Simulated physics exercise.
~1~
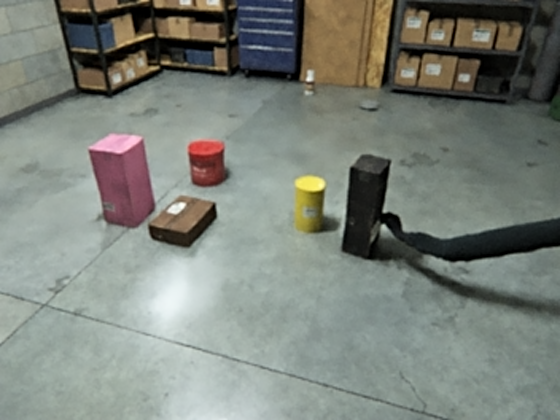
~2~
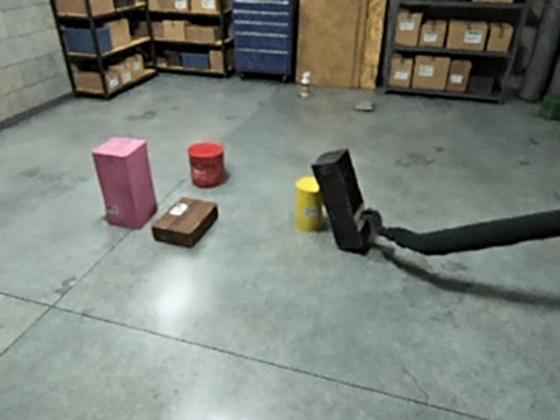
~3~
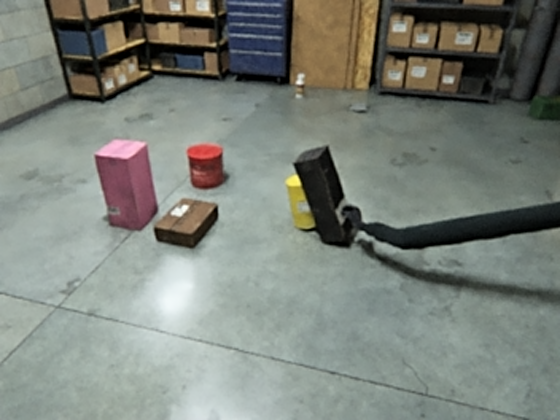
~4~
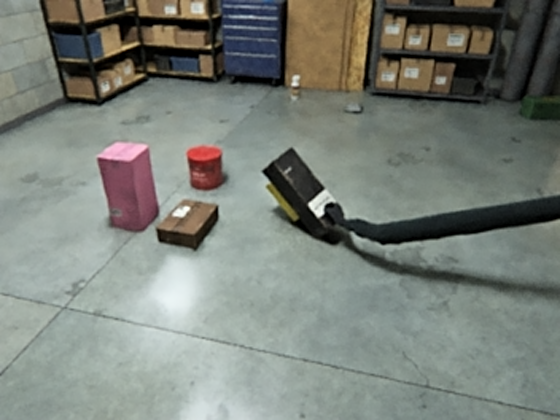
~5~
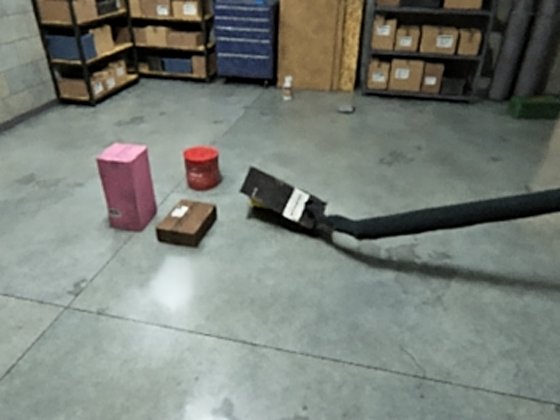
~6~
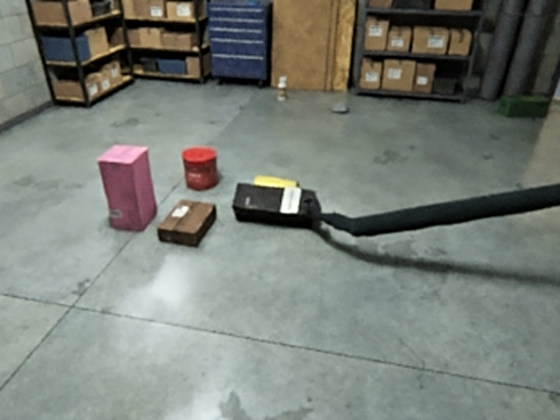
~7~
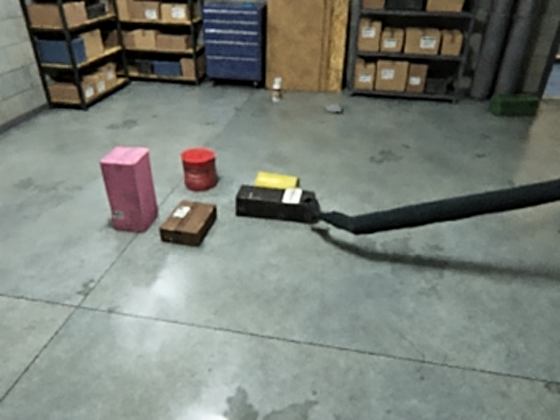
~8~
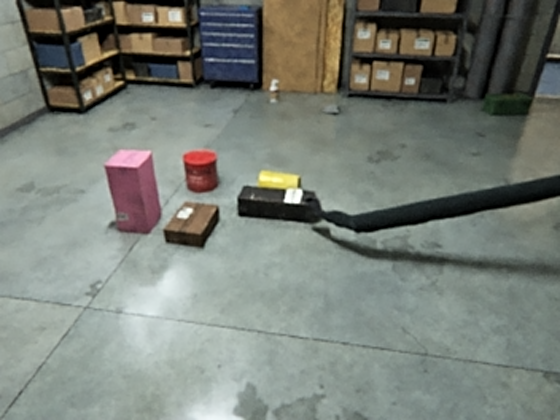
On a concrete storeroom floor, a dark arm-like pointer pushes an upright black box leftward so that it tips into a yellow canister, and both topple onto their sides, while the pink box, red pail and brown parcel beside them stay in place.
